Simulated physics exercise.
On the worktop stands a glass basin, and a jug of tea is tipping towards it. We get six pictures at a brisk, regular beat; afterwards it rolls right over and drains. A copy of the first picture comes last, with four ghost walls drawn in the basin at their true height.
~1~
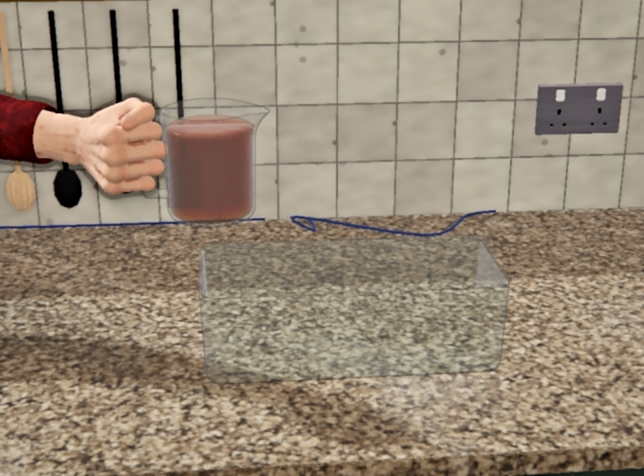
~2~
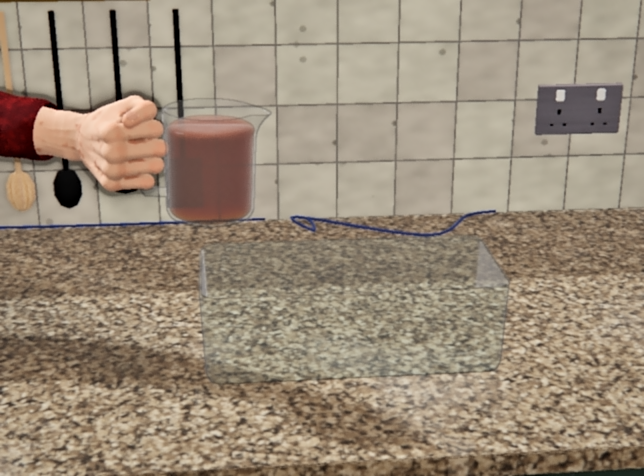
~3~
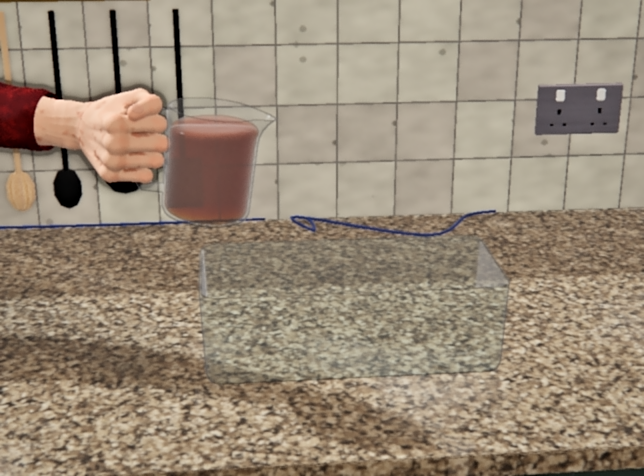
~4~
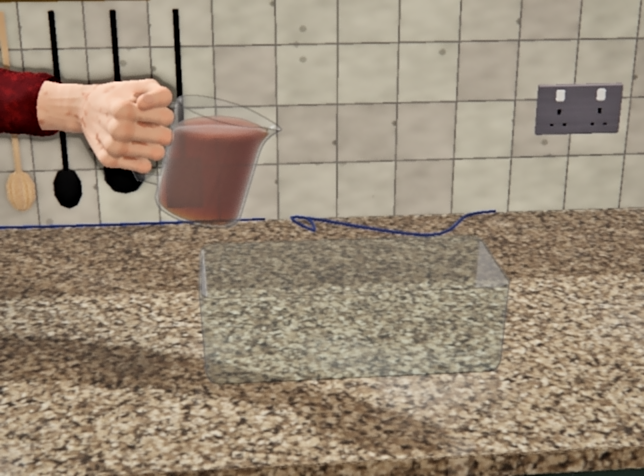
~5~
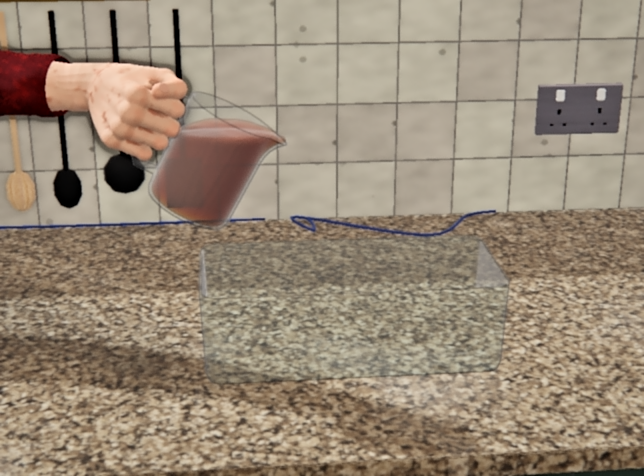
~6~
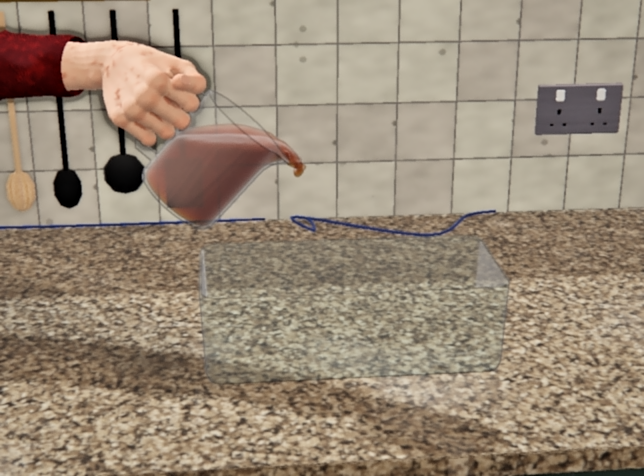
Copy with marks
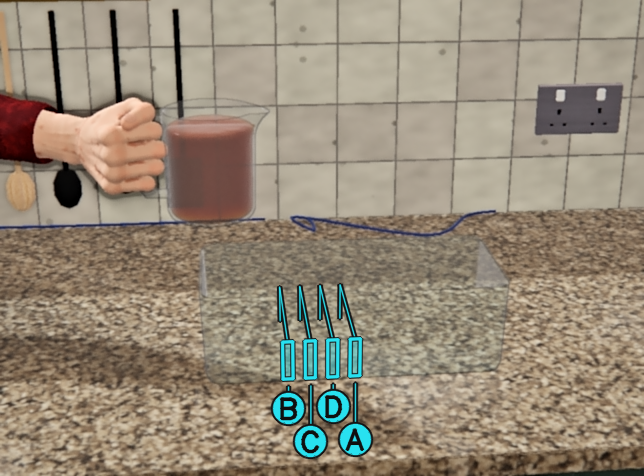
A hand in a red sleeve held a clear jug of reddish-brown tea above a glass basin on the speckled worktop, then gradually tilted it to the right until tea began coming over the lip.
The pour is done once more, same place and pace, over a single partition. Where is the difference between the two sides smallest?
Position D.
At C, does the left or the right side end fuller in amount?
The right one.
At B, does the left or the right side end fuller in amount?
More ends on the right.
On the marked copy, A at (355, 383); B at (288, 386); C at (310, 385); D at (333, 384).
With A, about 82 % ends left of the wall and 12 % right of it; 5 % is lost outside.
With B, about 10 % ends left of the wall and 89 % right of it.
With C, about 27 % ends left of the wall and 72 % right of it.
With D, about 55 % ends left of the wall and 43 % right of it.
